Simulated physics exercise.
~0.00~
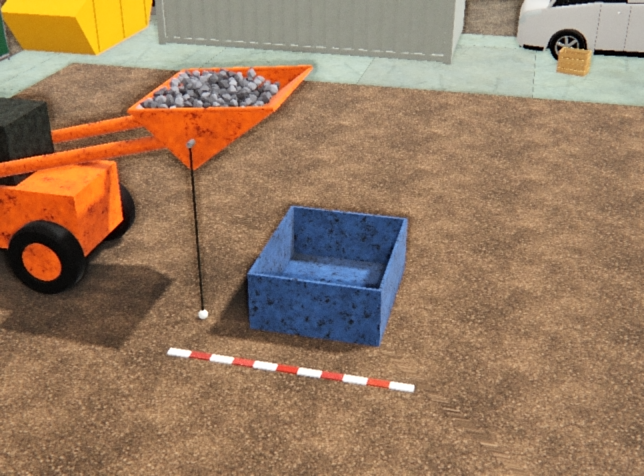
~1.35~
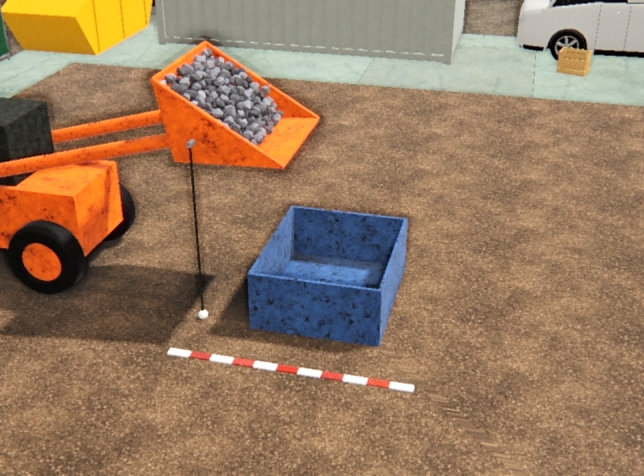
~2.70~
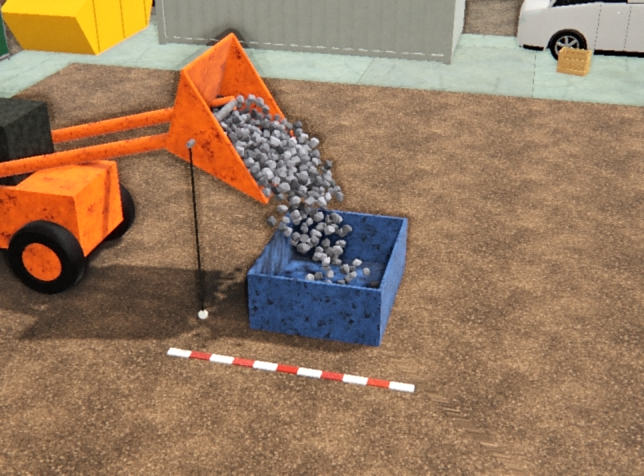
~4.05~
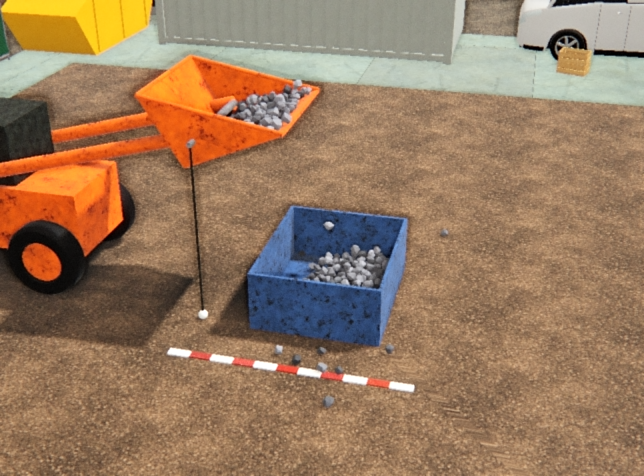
An orange loader bucket tips grey stones into a blue bin, then tilts back partly full.
